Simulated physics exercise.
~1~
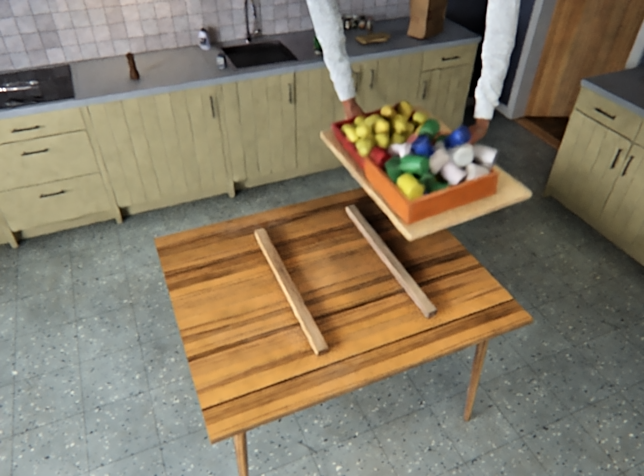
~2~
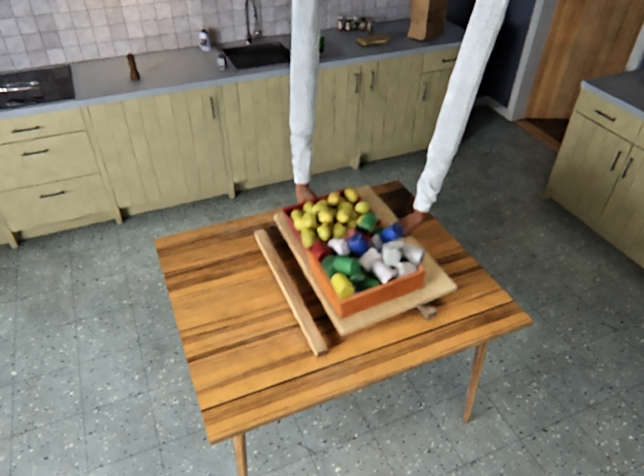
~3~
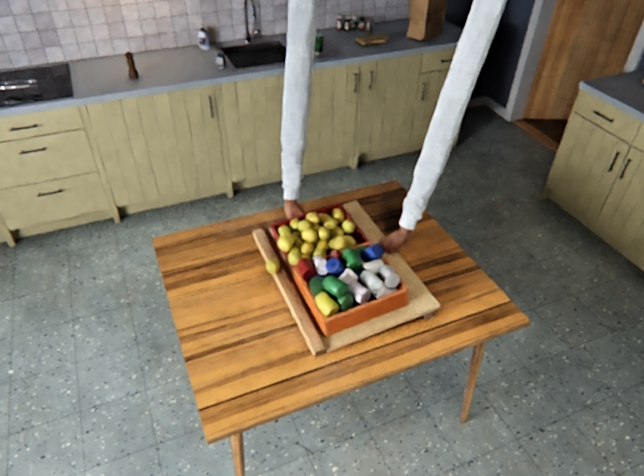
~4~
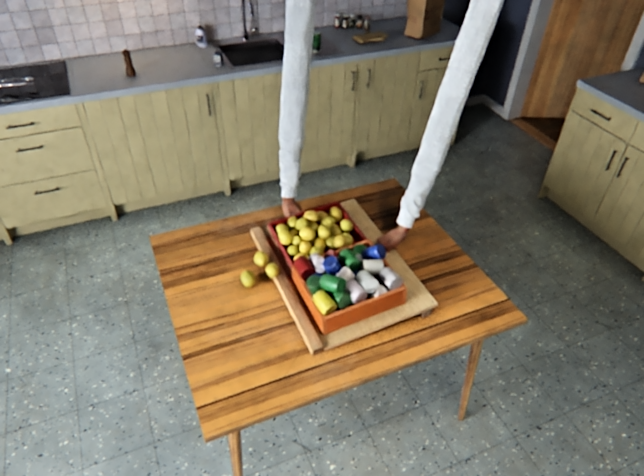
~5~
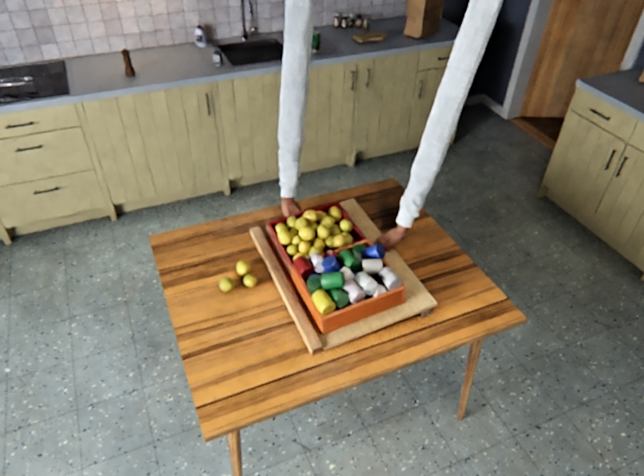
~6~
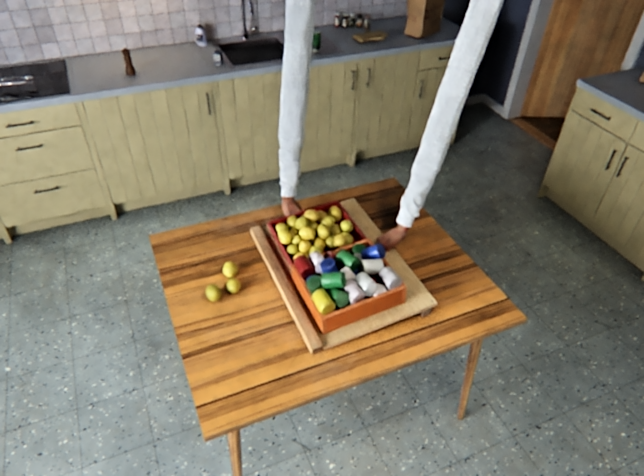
Two hands set a board of crates on a table, and three lemons roll out leftward.
